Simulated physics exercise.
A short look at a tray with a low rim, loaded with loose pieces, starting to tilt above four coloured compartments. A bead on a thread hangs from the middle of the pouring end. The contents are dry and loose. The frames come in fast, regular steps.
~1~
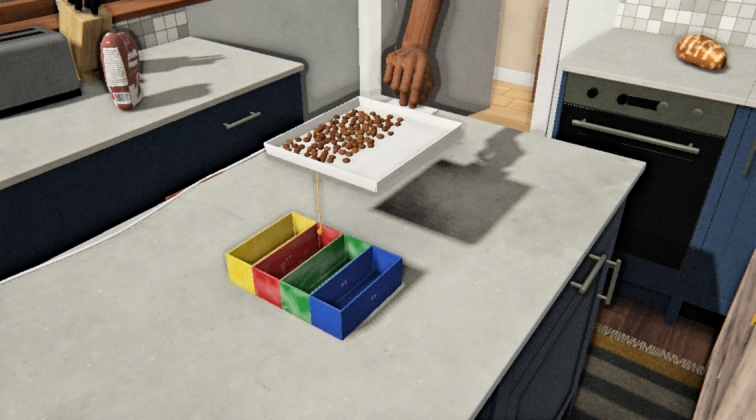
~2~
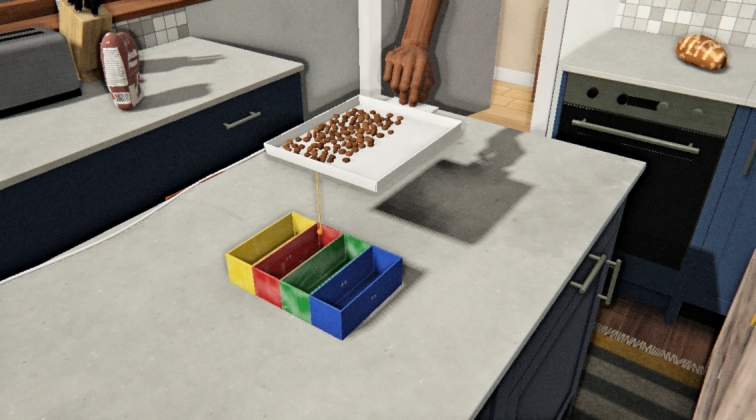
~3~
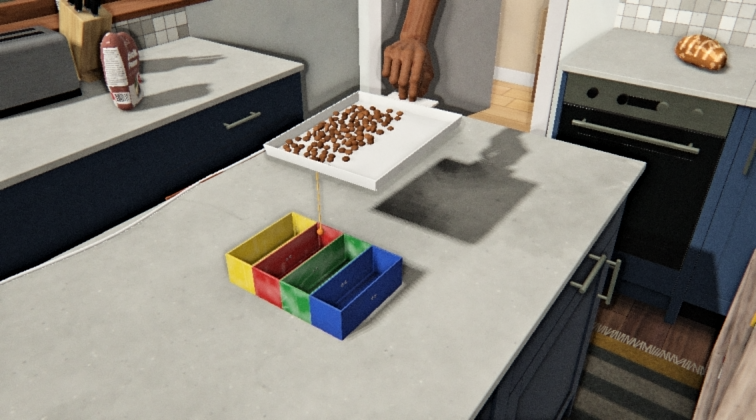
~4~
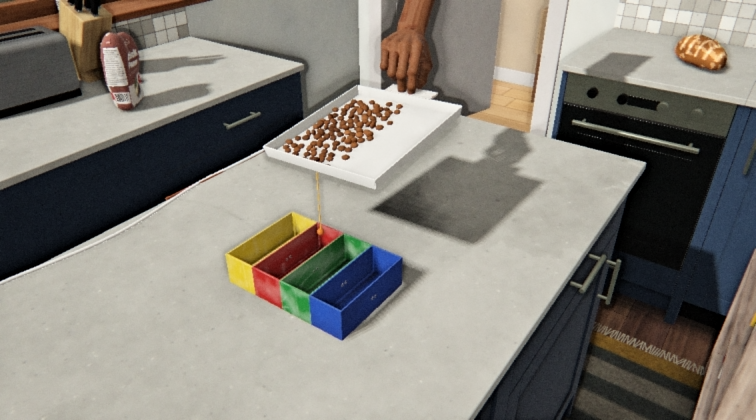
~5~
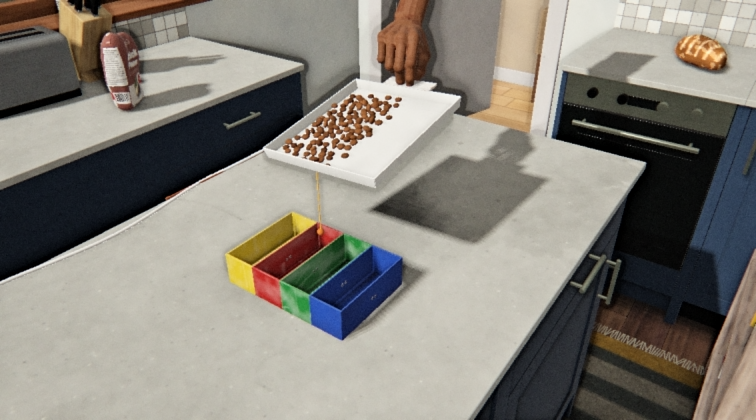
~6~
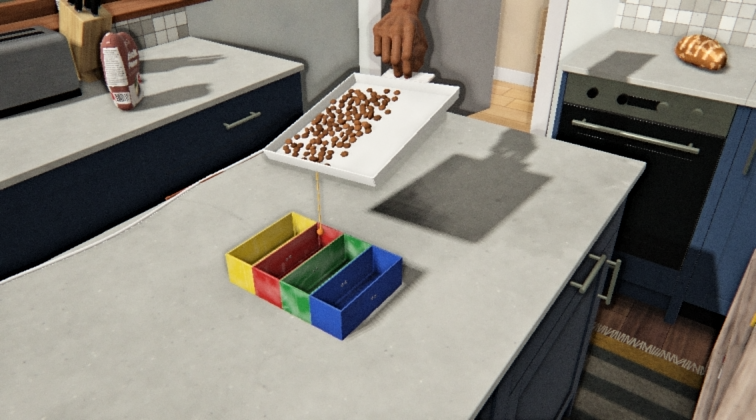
A white tray loaded with small brown pieces starts level, then tilts slightly toward its front-left corner as a hand raises its far end, above yellow, red, green and blue compartments on a kitchen counter; the pieces barely shift.
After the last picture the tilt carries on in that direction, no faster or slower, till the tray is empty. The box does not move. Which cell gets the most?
Most goes to the yellow cell.
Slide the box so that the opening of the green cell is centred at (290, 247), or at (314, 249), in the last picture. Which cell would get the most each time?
The first try: Red. The second: The yellow cell.
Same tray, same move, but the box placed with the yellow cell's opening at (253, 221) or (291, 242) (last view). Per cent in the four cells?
About 100 and 30 per cent.
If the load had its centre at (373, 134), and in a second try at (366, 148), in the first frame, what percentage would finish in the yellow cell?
First some 50, then 50 per cent.
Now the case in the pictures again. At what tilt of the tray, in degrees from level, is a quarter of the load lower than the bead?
Around 80° of tilt.
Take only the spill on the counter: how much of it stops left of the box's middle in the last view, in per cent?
Close to 100 per cent.
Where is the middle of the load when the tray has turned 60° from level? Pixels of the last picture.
Roughly at (291, 146).
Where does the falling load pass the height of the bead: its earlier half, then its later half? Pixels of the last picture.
The first part at (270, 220); the rest at (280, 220).
Shortly afterwards, tray tipped steeply; all but a few on the tray; only a few falling or outside the box.
Next, tray tipped past a quarter turn; near a quarter on the tray; near a third in the yellow cell; only a few in the red cell; near a third falling or outside the box.
Some moments later, tray tipped past a quarter turn; near two thirds in the yellow cell; a little in the red cell; near a third falling or outside the box.
In the end, tray tipped past a quarter turn; near two thirds in the yellow cell; a little in the red cell; none at all in the blue cell; none at all in the green cell; near a third outside the box.
